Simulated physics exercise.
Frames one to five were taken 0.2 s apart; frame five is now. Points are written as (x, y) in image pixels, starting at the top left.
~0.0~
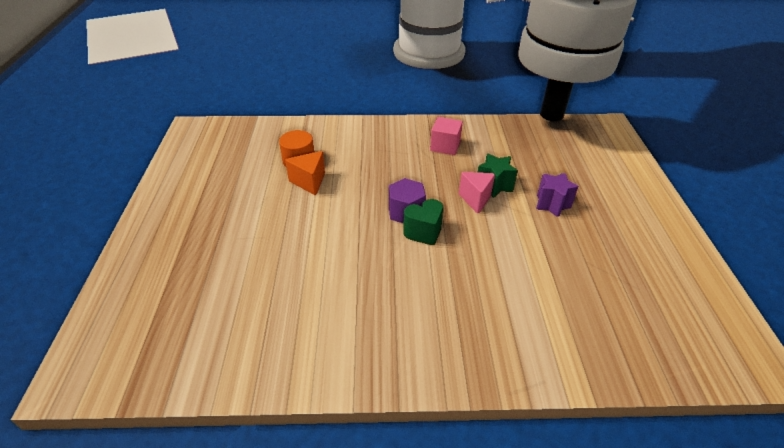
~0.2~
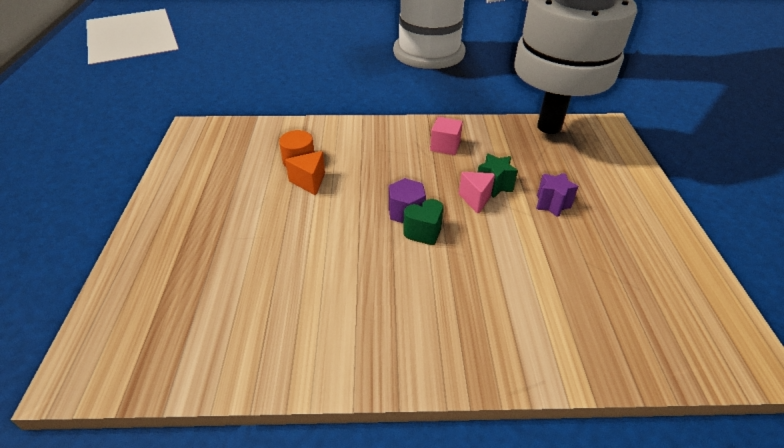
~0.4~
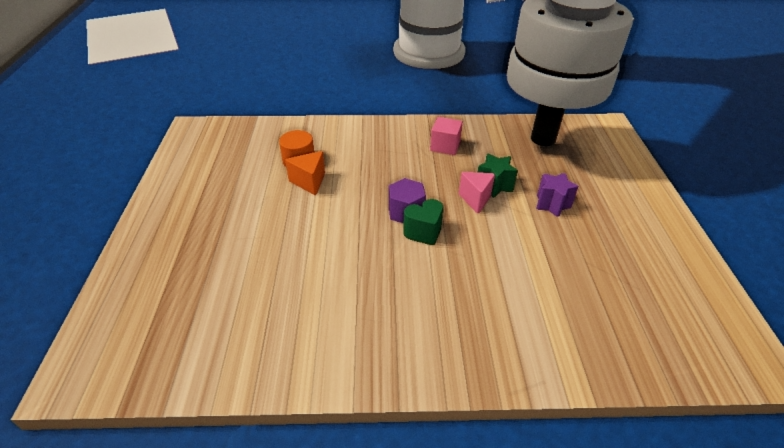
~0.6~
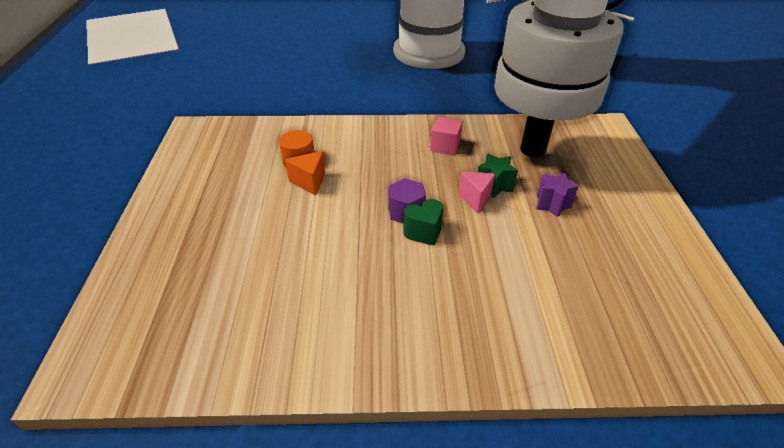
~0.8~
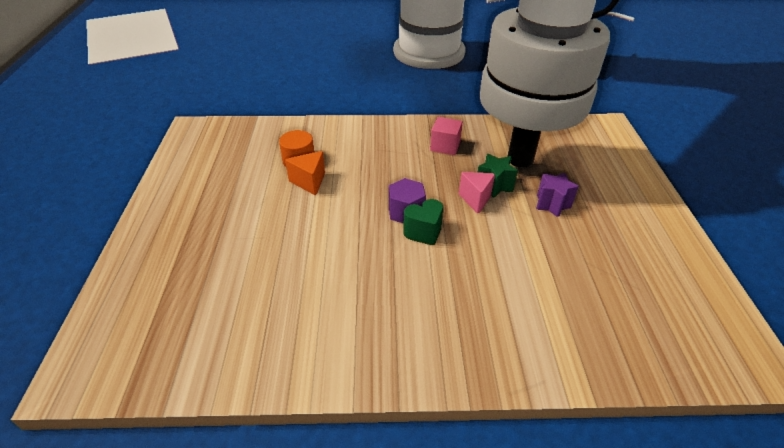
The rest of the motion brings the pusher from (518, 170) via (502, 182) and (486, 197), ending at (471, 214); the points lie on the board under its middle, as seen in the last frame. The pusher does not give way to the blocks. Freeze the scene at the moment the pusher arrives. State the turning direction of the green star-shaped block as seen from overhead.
From overhead, the rotation is counterclockwise.
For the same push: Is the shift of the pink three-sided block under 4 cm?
I'd say no.
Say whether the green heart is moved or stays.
The green heart changes place.
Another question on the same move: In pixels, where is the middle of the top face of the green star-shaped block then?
I'd place it at (455, 211), taking the centre of its top.
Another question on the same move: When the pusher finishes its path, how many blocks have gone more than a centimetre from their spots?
That push would leave three or more blocks displaced by more than about 1 cm.
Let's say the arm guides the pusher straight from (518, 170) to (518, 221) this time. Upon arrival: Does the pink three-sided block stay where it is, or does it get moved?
It is no longer where it was.
On the path given first. One third of the way, pusher at (504, 173); pink three-sided block at (466, 188), turned 25° clockwise; green star-shaped block at (486, 176).
Two thirds of the way, pusher at (487, 188); green heart at (418, 214), turned 15° clockwise; pink three-sided block at (448, 205), turned 20° clockwise; green star-shaped block at (468, 192), turned 15° anticlockwise.
At the end, pusher at (472, 204); green heart at (402, 223), turned 70° clockwise; pink three-sided block at (437, 227); green star-shaped block at (455, 211), turned 20° anticlockwise; purple star-shaped block not moved.
